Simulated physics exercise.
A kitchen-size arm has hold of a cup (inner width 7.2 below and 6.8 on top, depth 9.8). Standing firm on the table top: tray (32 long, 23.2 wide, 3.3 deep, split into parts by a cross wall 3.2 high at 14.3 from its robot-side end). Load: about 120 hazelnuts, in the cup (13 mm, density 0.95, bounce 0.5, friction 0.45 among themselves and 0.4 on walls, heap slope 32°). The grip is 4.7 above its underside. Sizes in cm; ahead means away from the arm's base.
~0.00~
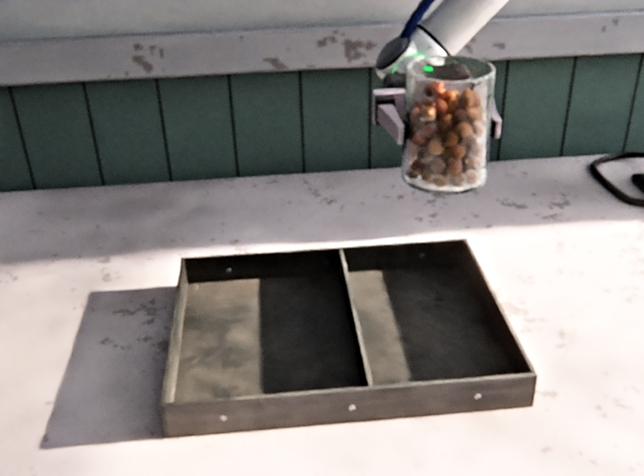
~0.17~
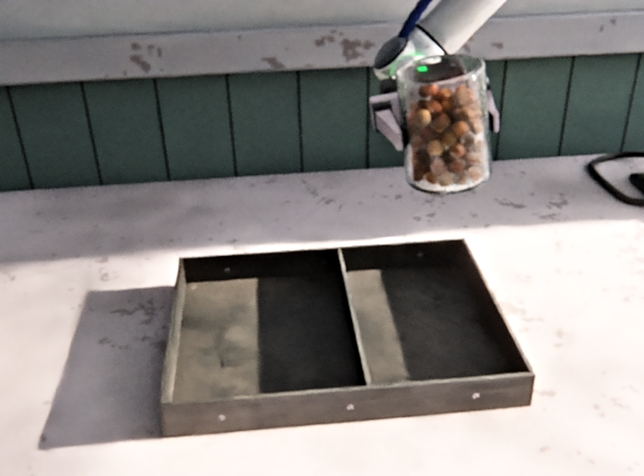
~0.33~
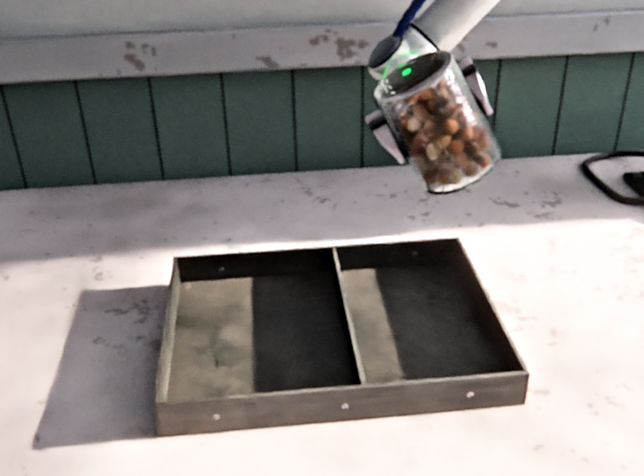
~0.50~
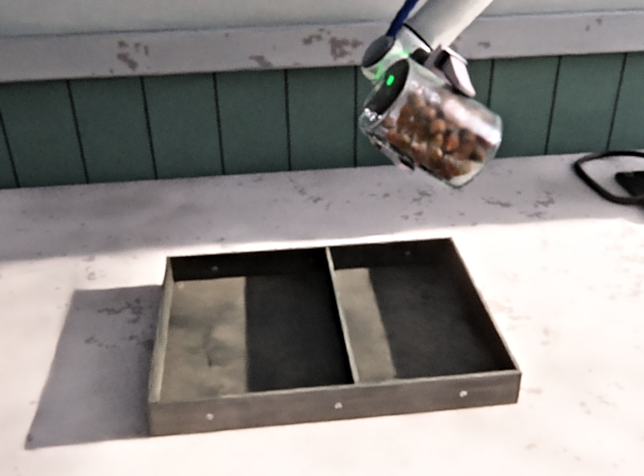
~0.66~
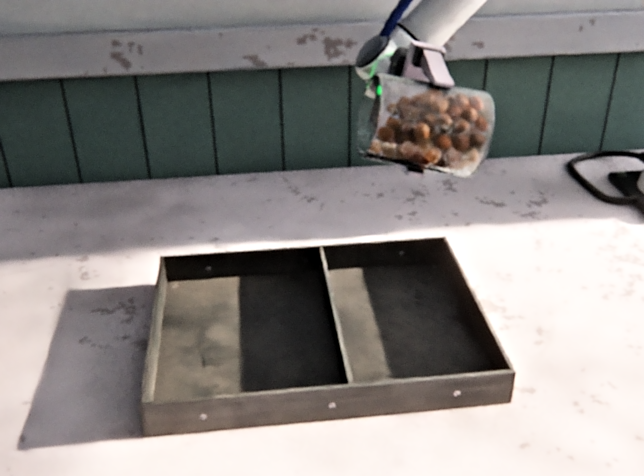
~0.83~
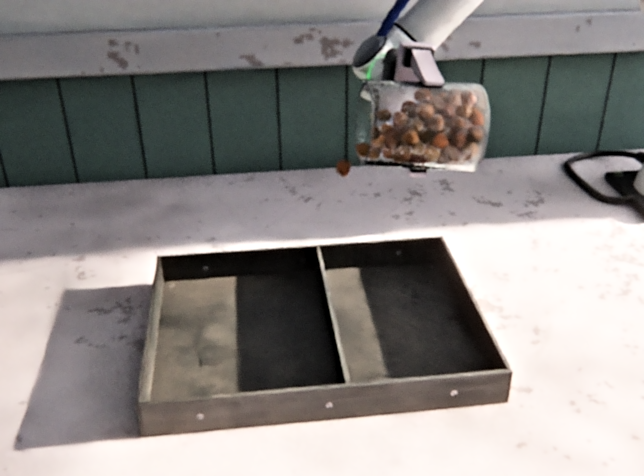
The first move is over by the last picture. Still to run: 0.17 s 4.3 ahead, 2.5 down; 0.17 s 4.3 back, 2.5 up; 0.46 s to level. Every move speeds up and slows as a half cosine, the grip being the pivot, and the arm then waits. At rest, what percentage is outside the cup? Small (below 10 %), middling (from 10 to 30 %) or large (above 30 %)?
Outside the cup the share is middling, from 10 to 30 %.
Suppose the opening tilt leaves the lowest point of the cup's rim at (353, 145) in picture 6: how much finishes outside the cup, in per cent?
About 0 per cent.
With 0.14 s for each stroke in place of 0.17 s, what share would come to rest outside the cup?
It would be near 20 per cent.
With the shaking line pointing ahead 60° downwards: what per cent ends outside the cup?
About 5 per cent.
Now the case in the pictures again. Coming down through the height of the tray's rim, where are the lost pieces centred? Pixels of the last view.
Around (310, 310).
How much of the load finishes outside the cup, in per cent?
Some 15 per cent.
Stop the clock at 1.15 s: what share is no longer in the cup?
About 10 per cent by then.
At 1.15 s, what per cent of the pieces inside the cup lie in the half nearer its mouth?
About 40 per cent.
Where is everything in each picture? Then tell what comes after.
In the first picture, cup middle at (447, 126), level; upper third of the load around (449, 116), from x 415 to 480, top at y 95; 116 in the cup.
In the second picture, cup middle at (445, 125), tilted 8° forward; upper third of the load around (448, 115), from x 410 to 480, top at y 95.
In the third picture, cup middle at (438, 125), tilted 29° forward; upper third of the load around (447, 114), from x 405 to 485, top at y 90.
In the fourth picture, cup middle at (431, 125), tilted 55° forward; upper third of the load around (439, 112), from x 390 to 485, top at y 90.
In the fifth picture, cup middle at (424, 126), tilted 76° forward; upper third of the load around (438, 111), from x 380 to 480, top at y 95.
In the sixth picture, cup middle at (421, 126), tilted 84° forward; upper third of the load around (442, 112), from x 345 to 475, top at y 95; 115 in the cup, 1 in flight or on a rim.
By 1.15 s, tilted 84° forward, highest piece 24 above the table; 105 in the cup, 2 in the far-side part, 9 in flight or on a rim.
By 1.47 s, tilted 23° forward, highest piece 26 above the table; 100 in the cup, 9 in the far-side part, 5 in the robot-side part, 2 in flight or on a rim.
By 1.83 s, level, highest piece 24 above the table; 100 in the cup, 11 in the far-side part, 5 in the robot-side part.
By 2.88 s, level, highest piece 24 above the table; 100 in the cup, 11 in the far-side part, 5 in the robot-side part.
Final count, 100 in the cup, 11 in the far-side part, 5 in the robot-side part. That is 14 % outside the cup.
